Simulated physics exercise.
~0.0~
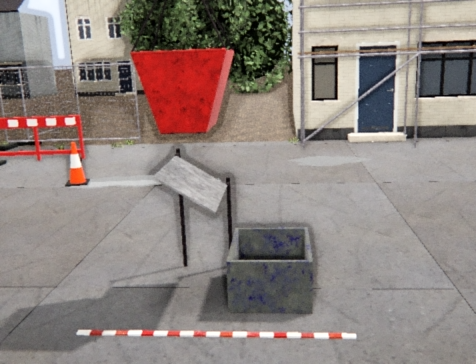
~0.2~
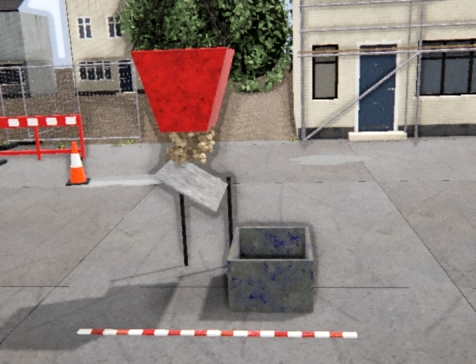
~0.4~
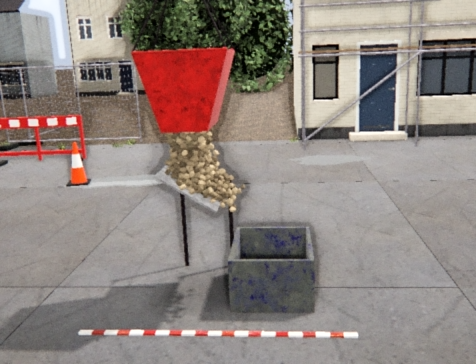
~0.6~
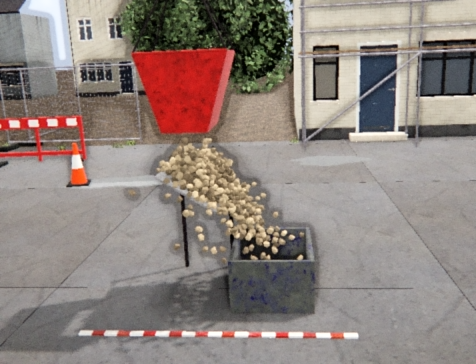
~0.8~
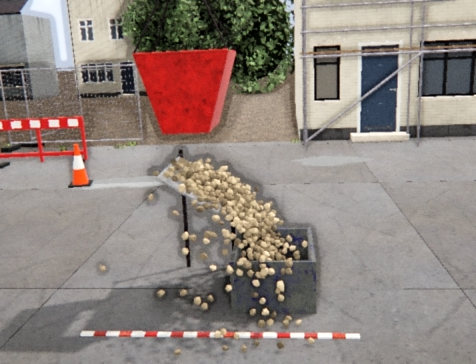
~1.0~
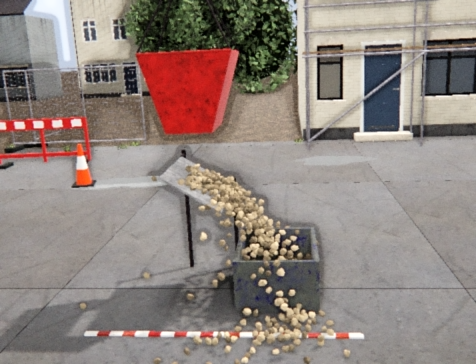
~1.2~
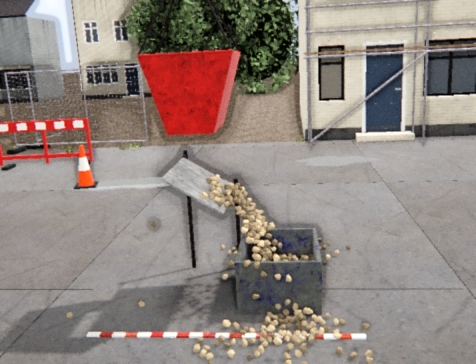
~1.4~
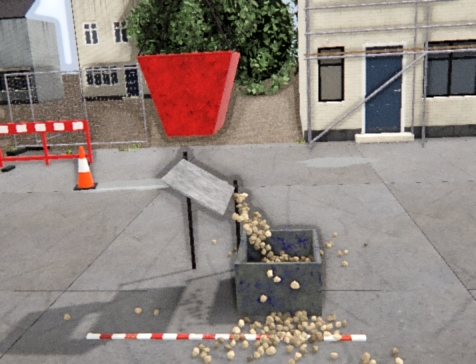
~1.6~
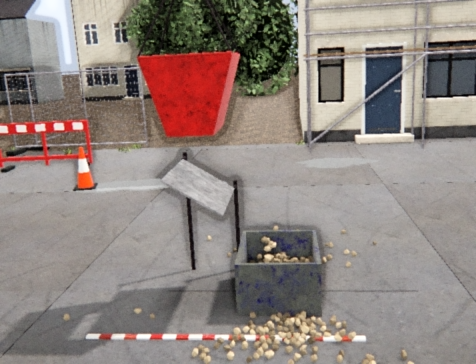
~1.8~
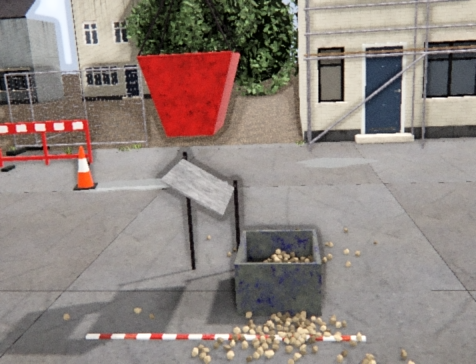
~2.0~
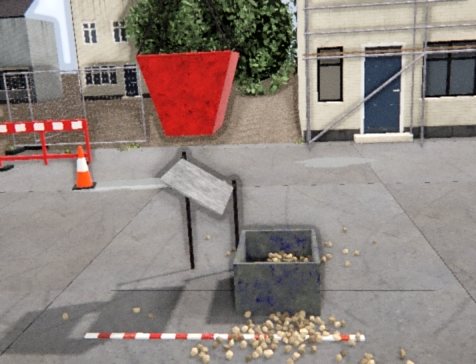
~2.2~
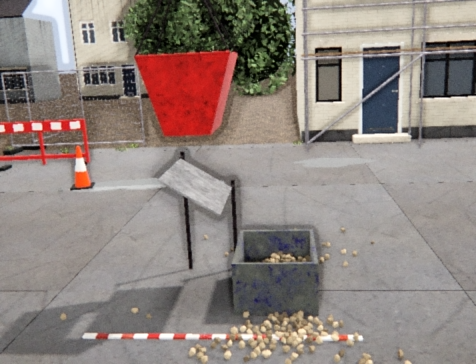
In the video, pale stones pour from a suspended red skip onto a sloping grey plate and slide down to the right toward an open bin. Most land inside, while others spill over and come to rest on the pavement, mainly in front and to the right.
